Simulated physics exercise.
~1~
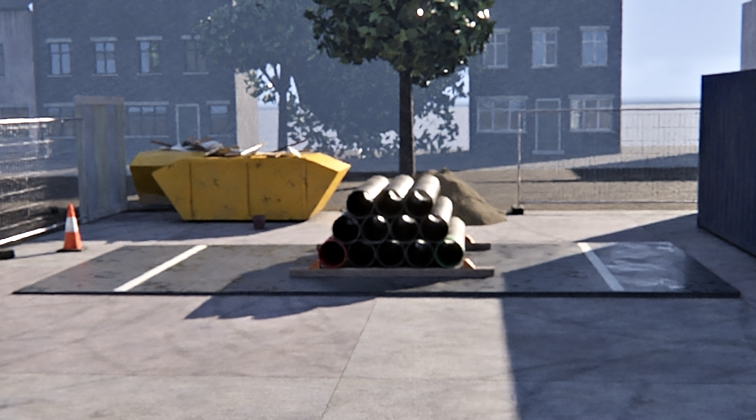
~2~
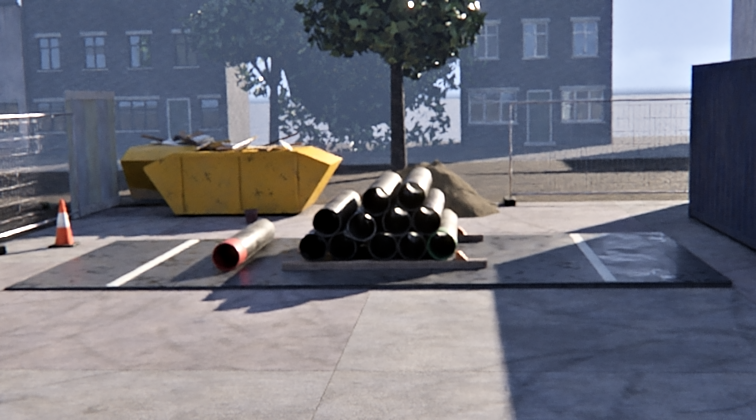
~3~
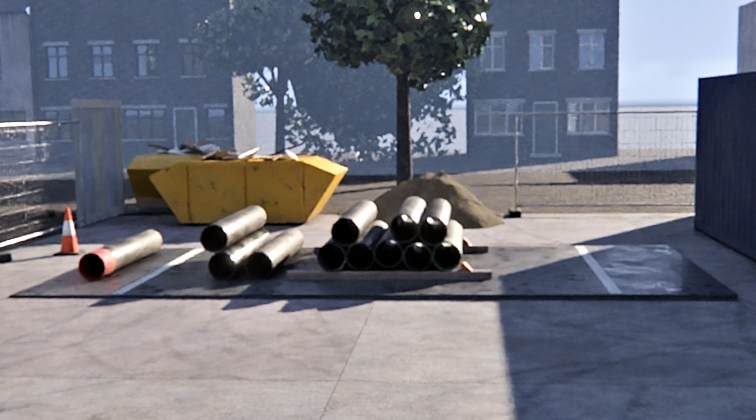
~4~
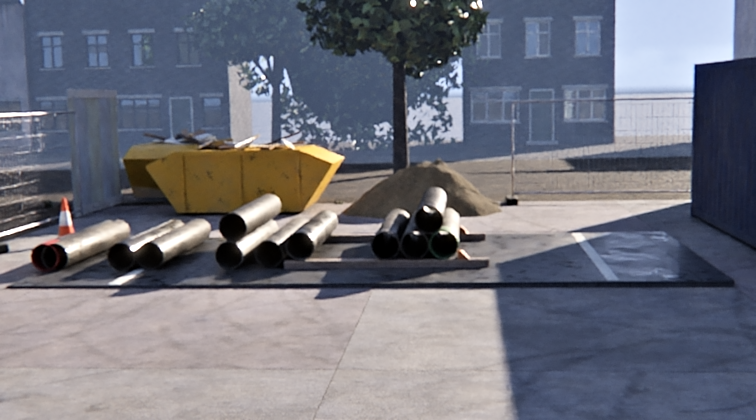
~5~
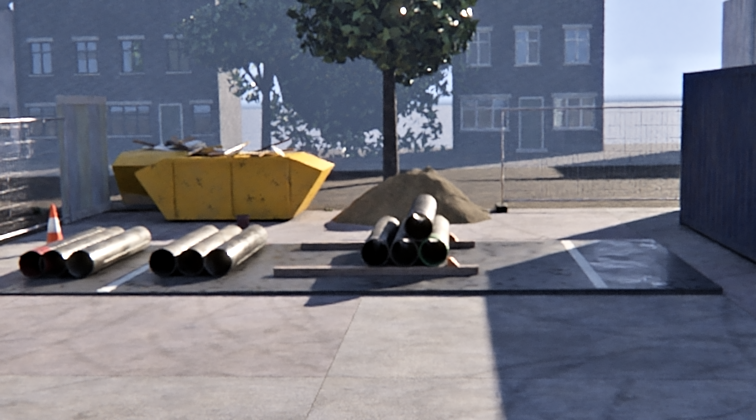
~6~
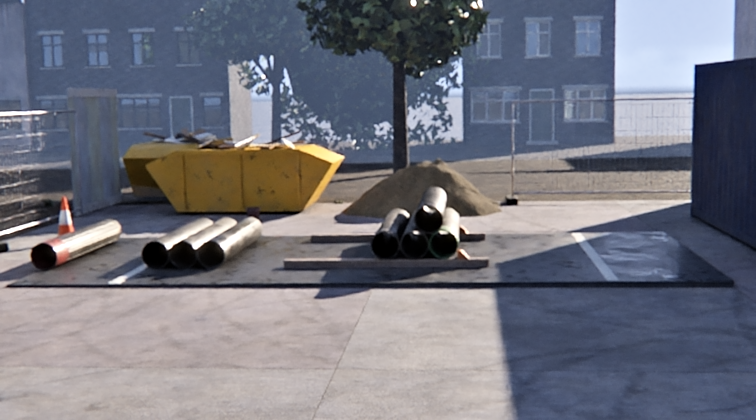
The video shows a stack of steel pipes on bearers in a paved yard with a yellow skip behind, collapsing as pipes, led by a red-marked one, roll left, several crossing the left white line, while a small pile stays at rest on the bearers.
